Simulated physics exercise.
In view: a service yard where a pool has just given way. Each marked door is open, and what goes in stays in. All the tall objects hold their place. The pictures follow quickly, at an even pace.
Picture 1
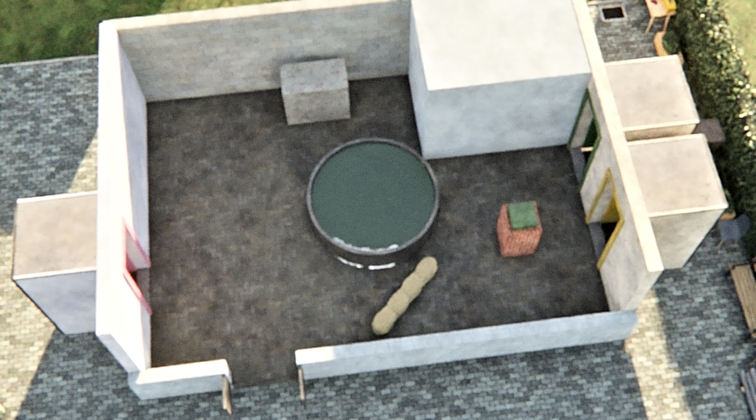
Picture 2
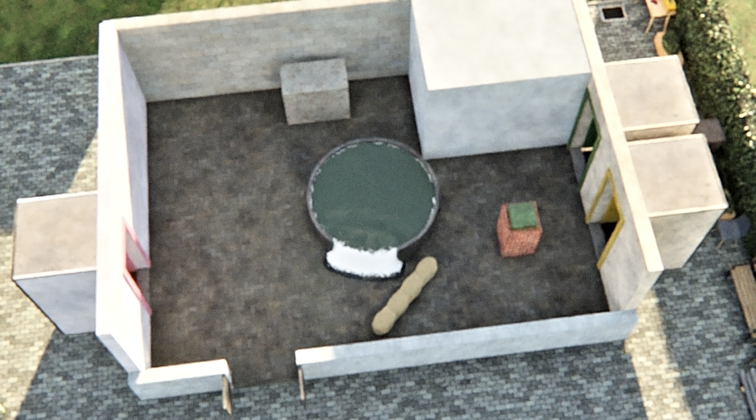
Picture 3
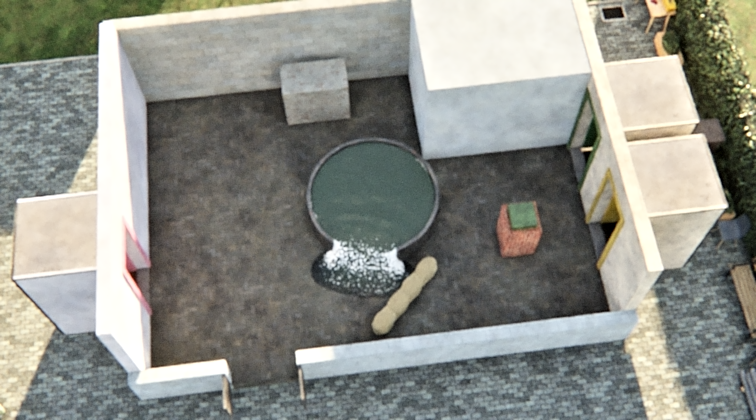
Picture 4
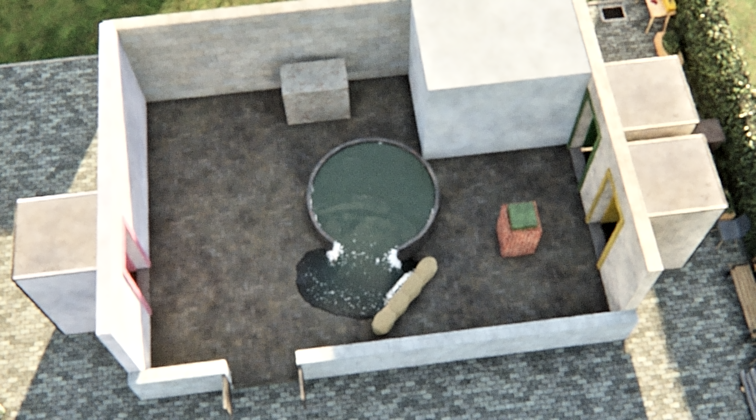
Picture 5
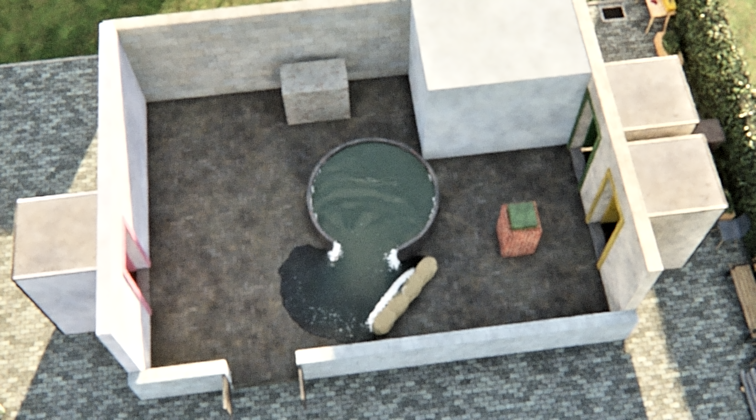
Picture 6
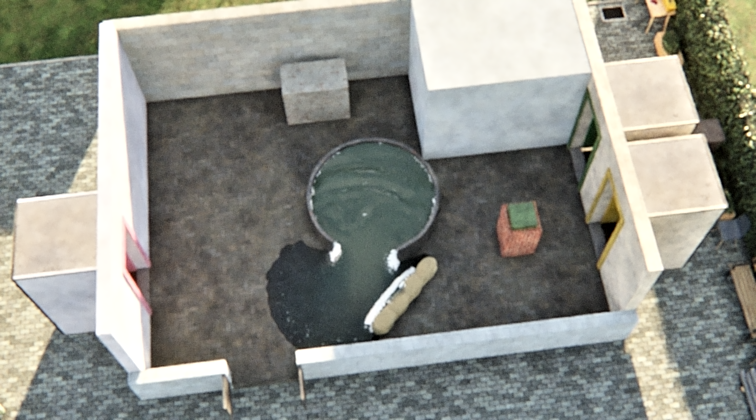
In a walled yard, a round pool of green water broke open at its near side, and foaming water poured out, met a lumpy tan barrier, and spread toward the lower left across the dark ground.
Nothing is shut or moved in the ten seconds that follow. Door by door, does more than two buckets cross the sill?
One by one: The green door stays under that; the yellow door stays under that; the pink door takes more than that.
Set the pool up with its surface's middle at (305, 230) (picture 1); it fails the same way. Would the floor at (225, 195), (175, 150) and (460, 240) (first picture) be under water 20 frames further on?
In that order: Free of water, clear, clear.
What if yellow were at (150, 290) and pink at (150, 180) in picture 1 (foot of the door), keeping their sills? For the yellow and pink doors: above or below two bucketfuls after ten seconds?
In short: Yellow floods, pink stays under.
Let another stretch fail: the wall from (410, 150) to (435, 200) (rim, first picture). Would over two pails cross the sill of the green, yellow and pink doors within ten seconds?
Then: Green door takes more; yellow door is over; pink door holds.
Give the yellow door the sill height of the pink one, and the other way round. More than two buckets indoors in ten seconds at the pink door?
Pink door passes that mark.
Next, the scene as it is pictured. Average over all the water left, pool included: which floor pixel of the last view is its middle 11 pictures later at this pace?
At about (357, 252).
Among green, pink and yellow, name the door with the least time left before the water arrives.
I say the pink-painted one.
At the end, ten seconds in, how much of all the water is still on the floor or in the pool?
Some 78 per cent.
A moment on, water covers 15 % of the floor; the green door not reached, the yellow door not reached, the pink door not reached.
Next, water covers 20 % of the floor; the green door not reached, the yellow door not reached, the pink door not reached.
Then, water covers 40 % of the floor; the green door not reached, the yellow door not reached, the pink door under two buckets in.
Later, water covers 65 % of the floor; the green door wet at the sill, nothing in, the yellow door wet at the sill, nothing in, the pink door over two buckets in.
In the end, water covers 90 % of the floor; the green door wet at the sill, nothing in, the yellow door under two buckets in, the pink door far over two buckets in.
